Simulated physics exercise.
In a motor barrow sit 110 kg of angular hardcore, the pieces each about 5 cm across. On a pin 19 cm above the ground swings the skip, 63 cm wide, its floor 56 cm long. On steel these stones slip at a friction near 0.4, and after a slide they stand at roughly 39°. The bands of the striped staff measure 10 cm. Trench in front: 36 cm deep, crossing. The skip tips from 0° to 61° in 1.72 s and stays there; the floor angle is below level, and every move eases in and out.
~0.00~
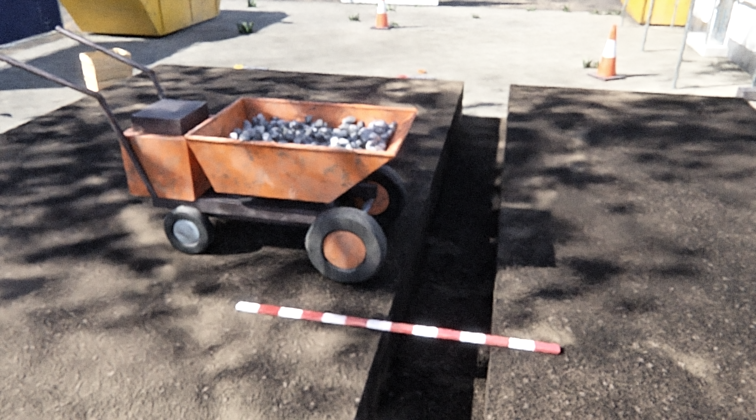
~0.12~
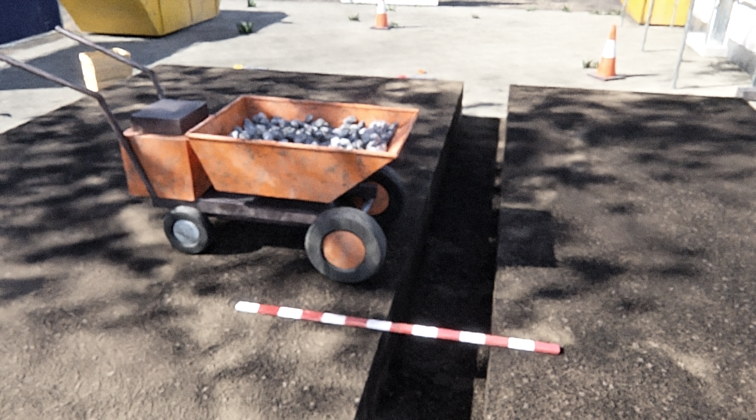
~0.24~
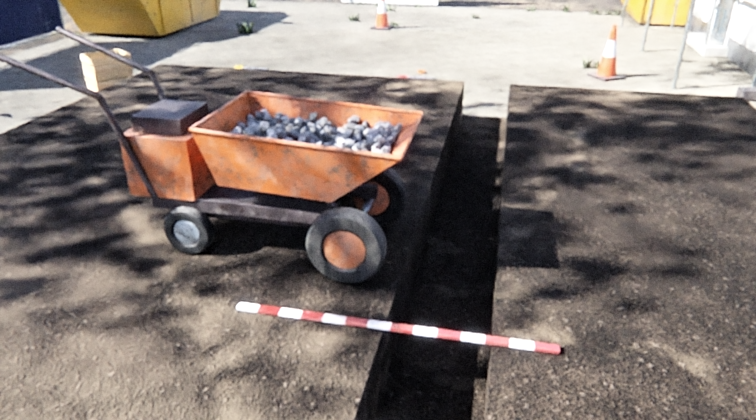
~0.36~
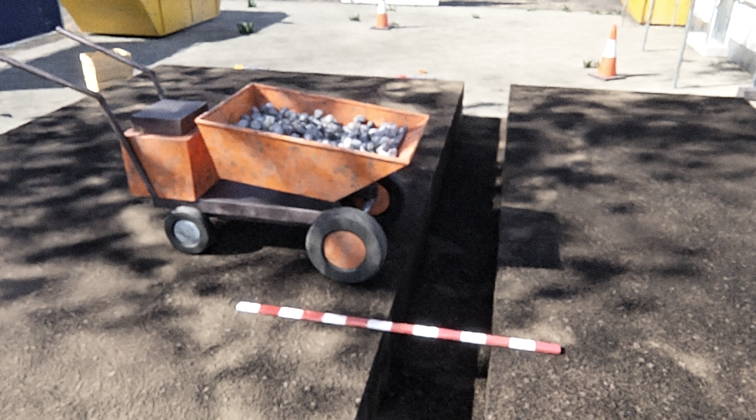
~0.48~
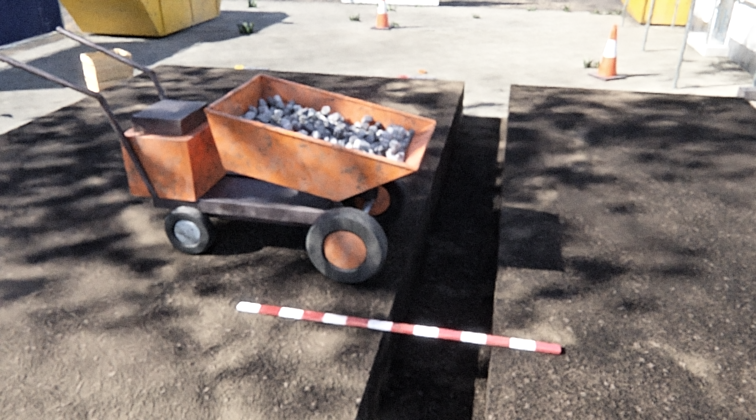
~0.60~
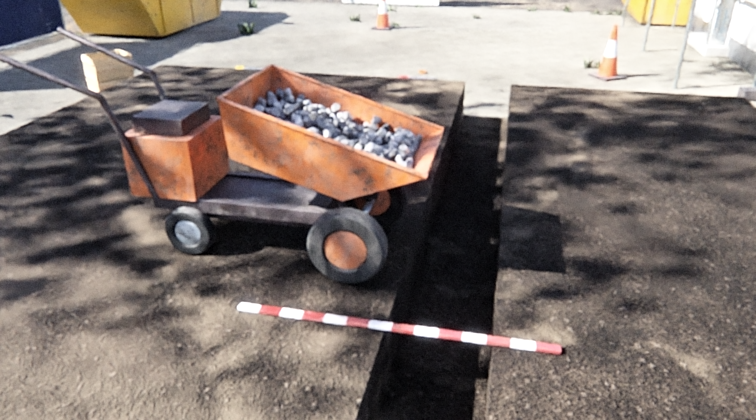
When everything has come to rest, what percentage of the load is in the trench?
About 66 per cent.
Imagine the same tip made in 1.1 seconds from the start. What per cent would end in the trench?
Then some 60 per cent would.
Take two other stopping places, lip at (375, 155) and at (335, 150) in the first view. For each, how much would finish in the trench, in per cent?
The first gives about 80 percent and the second about 90 percent.
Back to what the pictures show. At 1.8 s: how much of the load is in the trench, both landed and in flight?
I'd say near 15 per cent at that time.
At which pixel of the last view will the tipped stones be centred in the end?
Somewhere near pixel (478, 306).
After 1.3 s the floor is at 51°; 100 % in the skip; the foremost stones are at (451, 210).
After 1.8 s the floor is at 61°; 84 % in the skip, 14 % in the trench, 2 % past the trench; the foremost stones are at (512, 269).
After 2.2 s the floor is at 61°; 51 % in the skip, 28 % in the trench, 21 % past the trench; the foremost stones are at (565, 275).
After 4.1 s the floor is at 61°; 12 % in the skip, 66 % in the trench, 22 % past the trench; the foremost stones are at (595, 286).
